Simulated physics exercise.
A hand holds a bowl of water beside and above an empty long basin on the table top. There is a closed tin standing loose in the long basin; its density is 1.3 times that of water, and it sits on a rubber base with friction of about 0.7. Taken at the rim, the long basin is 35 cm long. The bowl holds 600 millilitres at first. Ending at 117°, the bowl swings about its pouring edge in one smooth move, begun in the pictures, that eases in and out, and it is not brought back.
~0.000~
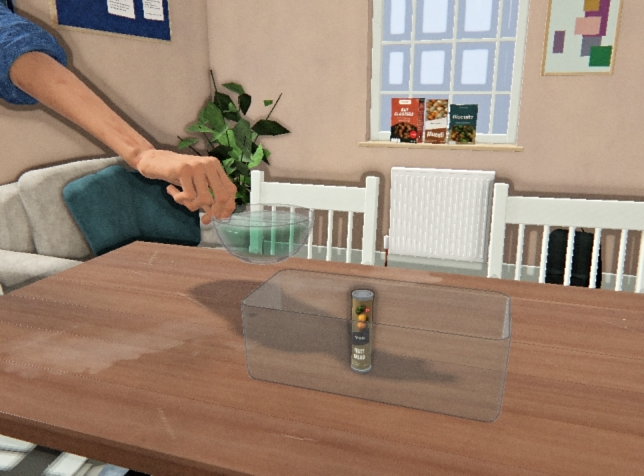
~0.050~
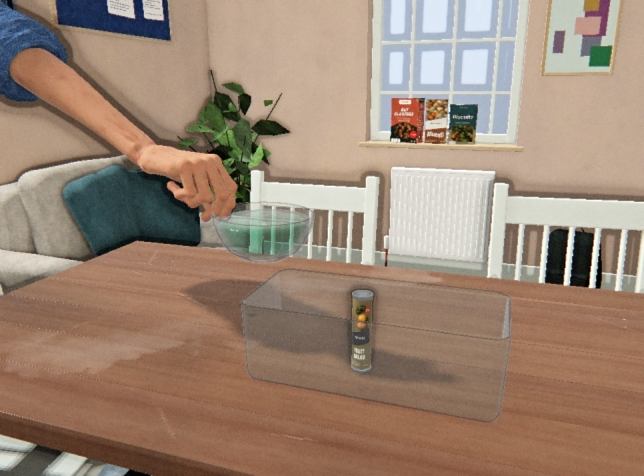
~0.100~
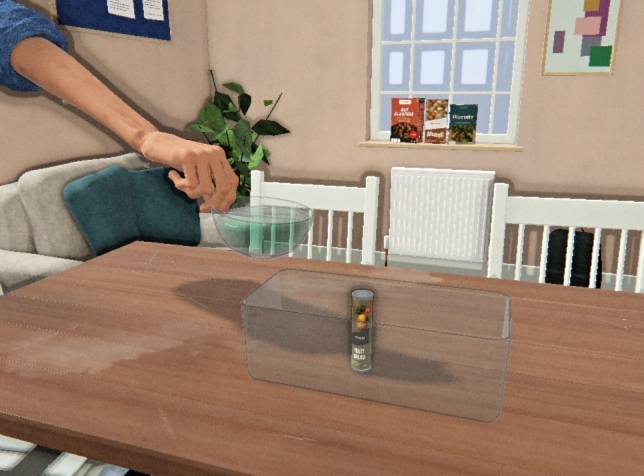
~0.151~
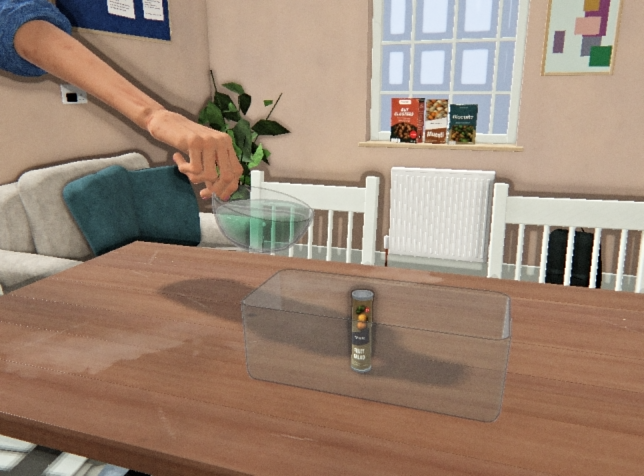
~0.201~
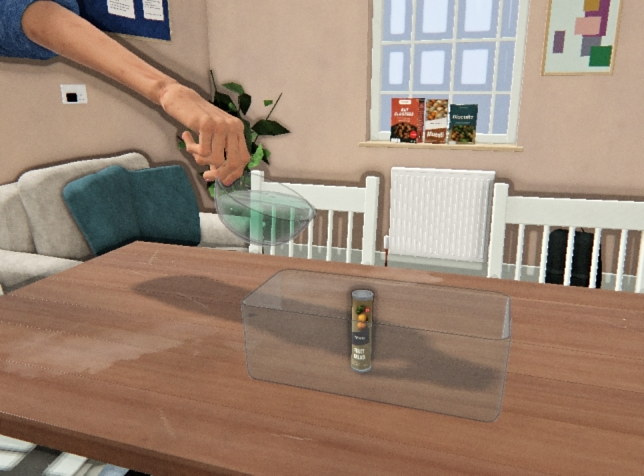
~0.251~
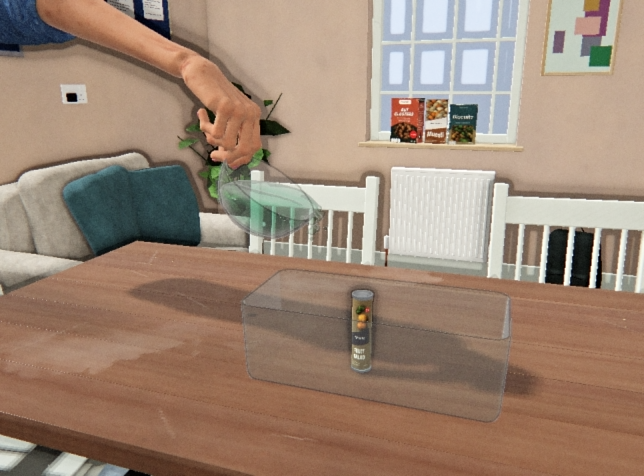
We see a hand holding a clear bowl of water above the left end of a long transparent basin, where a small tin stands; the hand rises, tilting the bowl down to the right, slowly at first, then faster.
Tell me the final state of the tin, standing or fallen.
It never tumbles.
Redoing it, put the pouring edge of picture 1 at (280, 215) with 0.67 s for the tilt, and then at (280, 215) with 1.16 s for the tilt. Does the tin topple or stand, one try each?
Trial 1 - tin tips; trial 2 - tin tips.
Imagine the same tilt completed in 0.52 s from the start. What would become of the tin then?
In that case the tin stays vertical.
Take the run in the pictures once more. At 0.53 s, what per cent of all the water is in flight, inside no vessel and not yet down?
Some 60 % is the figure.
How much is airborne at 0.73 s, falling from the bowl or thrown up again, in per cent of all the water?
Around 2 percent of it is airborne.
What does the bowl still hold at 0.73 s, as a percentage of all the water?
I'd estimate some 0 per cent.
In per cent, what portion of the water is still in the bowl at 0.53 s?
Roughly 10 per cent.
By 0.53 s the tilt is 104° and 9 per cent is still to pour; the tin stands where it began.
By 0.73 s the tilt is 117° and 0 per cent is still to pour; the tin stands where it began.
By 0.94 s the tilt is 117° and 0 per cent is still to pour; the tin stands where it began.
By 1.17 s the tilt is 117° and 0 per cent is still to pour; the tin stands where it began.
At rest the tin stands where it began.
